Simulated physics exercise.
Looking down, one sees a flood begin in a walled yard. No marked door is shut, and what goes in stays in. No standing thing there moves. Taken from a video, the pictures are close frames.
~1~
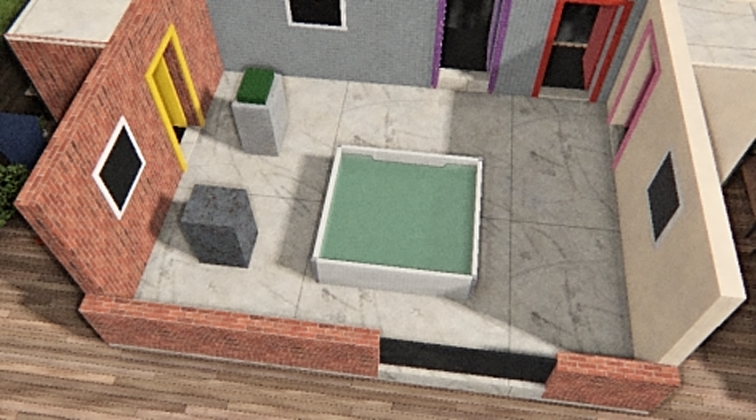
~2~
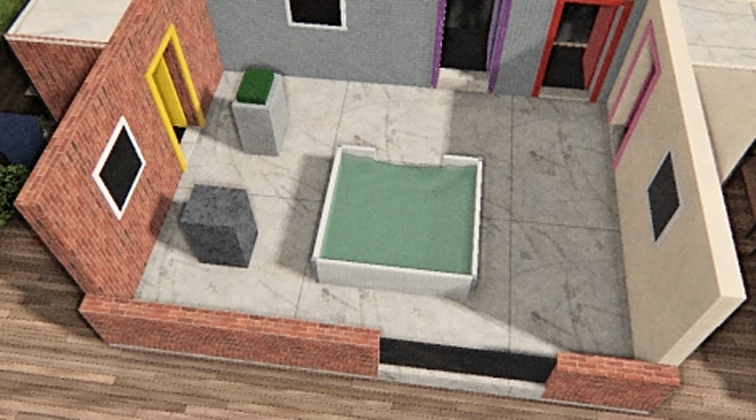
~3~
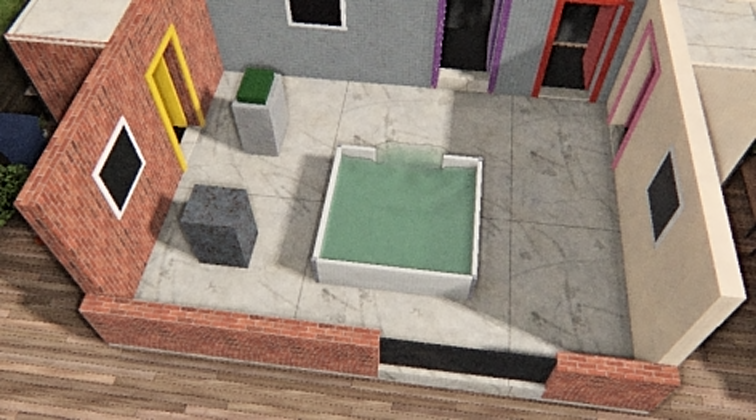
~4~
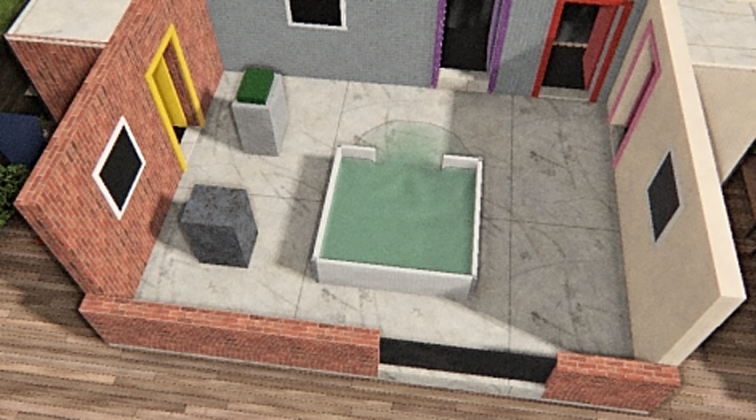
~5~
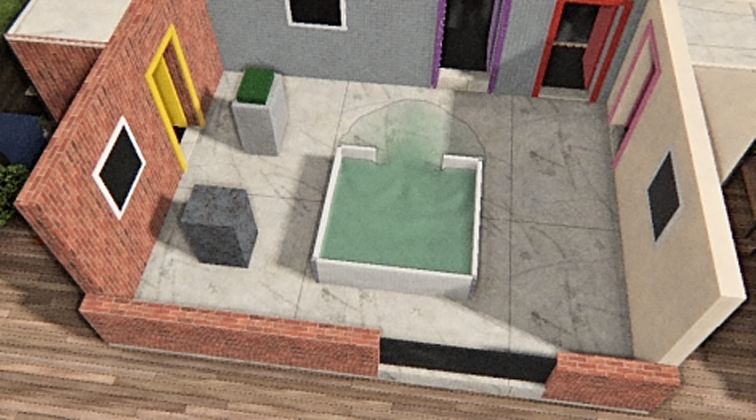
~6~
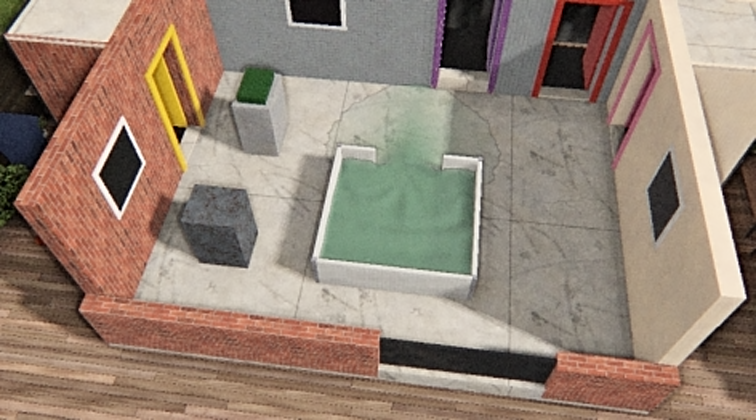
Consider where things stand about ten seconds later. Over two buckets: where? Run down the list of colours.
My prediction: The red door goes beyond what's allowed there, the yellow door goes beyond what's allowed there, the pink door goes beyond what's allowed there, the purple door stays inside what's allowed there.
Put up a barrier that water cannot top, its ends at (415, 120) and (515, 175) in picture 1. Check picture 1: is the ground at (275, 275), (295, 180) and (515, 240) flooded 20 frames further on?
In order: Untouched, untouched, soaked.
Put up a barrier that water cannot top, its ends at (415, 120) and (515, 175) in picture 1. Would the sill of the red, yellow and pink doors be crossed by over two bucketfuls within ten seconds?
Here's how it goes: The red door remains below, the yellow door ends up swamped, the pink door remains below.
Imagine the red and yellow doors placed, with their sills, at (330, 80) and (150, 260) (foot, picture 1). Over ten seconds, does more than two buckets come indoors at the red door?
Observation - red door ends up higher.
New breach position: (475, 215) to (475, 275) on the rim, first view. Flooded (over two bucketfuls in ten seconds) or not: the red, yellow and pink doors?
Red door: Crosses the line; yellow door: Falls short; pink door: Falls short.
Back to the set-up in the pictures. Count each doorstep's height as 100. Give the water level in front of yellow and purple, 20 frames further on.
I reckon it's around 250 and then 50 per cent.
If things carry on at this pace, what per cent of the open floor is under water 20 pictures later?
That should be about 40 %.
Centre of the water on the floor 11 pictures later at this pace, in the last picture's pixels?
Somewhere near (405, 184).
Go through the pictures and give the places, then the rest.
The first frame shows still water in the open tank at (402, 210).
In the second frame, water pours out on the open tank's far side and has run to a hidden place.
In the third frame, water pours out on the open tank's far side and has run to (442, 153).
In the fourth frame, water pours out on the open tank's far side and has run to (434, 128).
In the fifth frame, the front is at (403, 103), out from the gap on the open tank's far side.
In the sixth frame, the front is at (399, 86), out from the gap on the open tank's far side.
A moment on, water covers 15 % of the floor; the red door not reached, the yellow door not reached, the pink door not reached, the purple door wet at the sill, nothing in.
Next, water covers 25 % of the floor; the red door wet at the sill, nothing in, the yellow door not reached, the pink door not reached, the purple door wet at the sill, nothing in.
Then, water covers 40 % of the floor; the red door under two buckets in, the yellow door under two buckets in, the pink door over two buckets in, the purple door wet at the sill, nothing in.
Later, water covers 75 % of the floor; the red door over two buckets in, the yellow door over two buckets in, the pink door far over two buckets in, the purple door wet at the sill, nothing in.
In the end, water covers 95 % of the floor; the red door over two buckets in, the yellow door over two buckets in, the pink door far over two buckets in, the purple door wet at the sill, nothing in.
